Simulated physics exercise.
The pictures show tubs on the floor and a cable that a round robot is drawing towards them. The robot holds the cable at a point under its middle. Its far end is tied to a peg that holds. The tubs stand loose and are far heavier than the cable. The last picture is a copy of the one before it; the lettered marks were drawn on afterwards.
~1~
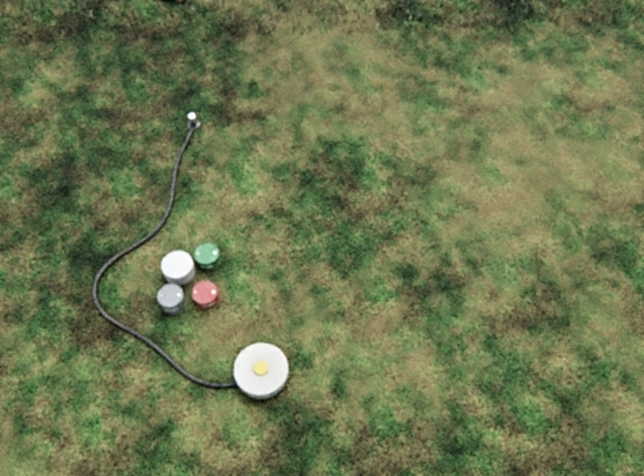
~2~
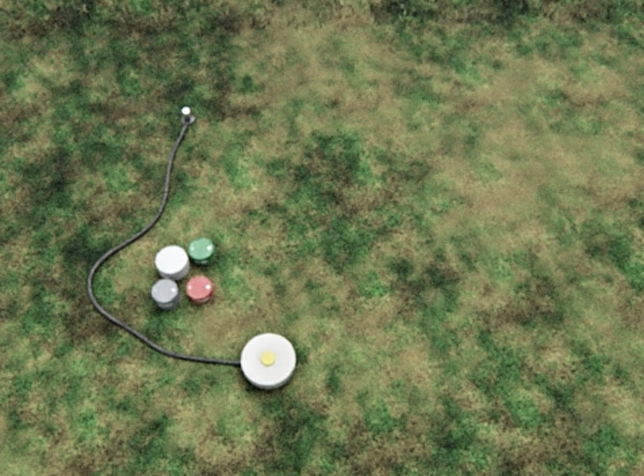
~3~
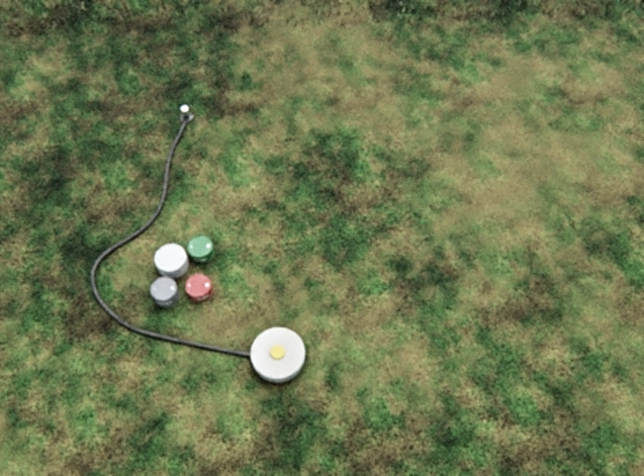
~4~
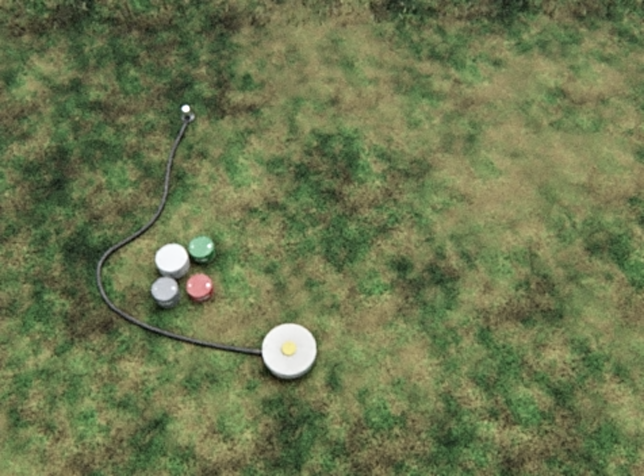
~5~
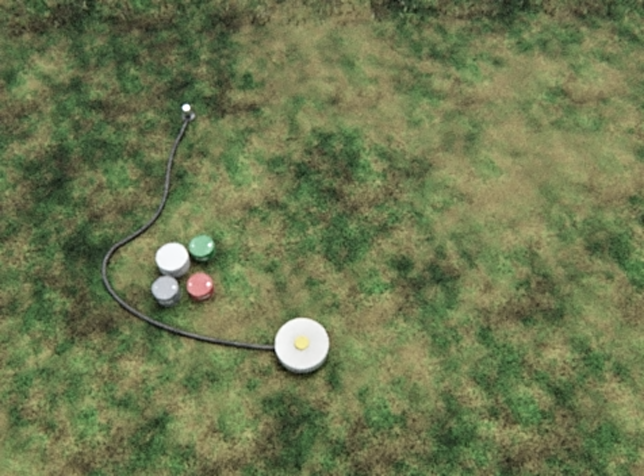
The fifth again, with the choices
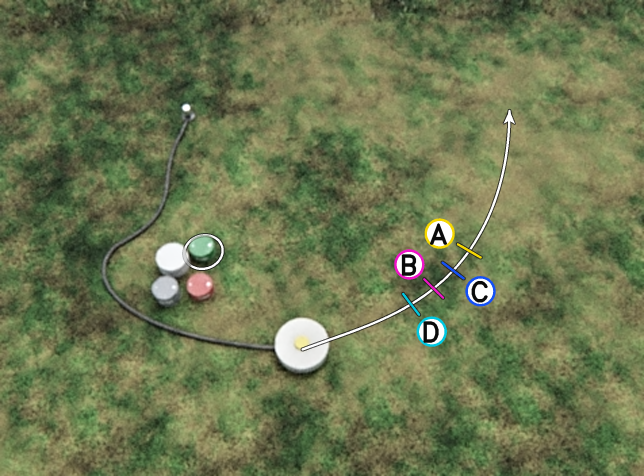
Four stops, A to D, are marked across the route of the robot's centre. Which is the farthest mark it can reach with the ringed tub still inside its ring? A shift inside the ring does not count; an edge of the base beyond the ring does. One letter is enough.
It can go as far as D.
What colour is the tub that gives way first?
The grey tub.
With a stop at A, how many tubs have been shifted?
Four.
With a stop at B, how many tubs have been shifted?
Four.
On the copy, A at (469, 251); B at (434, 289); C at (453, 271); D at (411, 304); the ring at (203, 252); the route from (303, 349) via (467, 254) to (509, 111).
On D. First, robot (343, 331); green tub (202, 249).
Then, robot (381, 317); grey tub (171, 289); green tub (202, 249).
Finally, robot (412, 301); red tub (220, 280); grey tub (197, 271); white tub (178, 255); green tub (205, 248); the green tub is still in its ring.
By contrast, A drags the ringed tub to (241, 227); B drags the ringed tub to (219, 243); C drags the ringed tub to (231, 236).
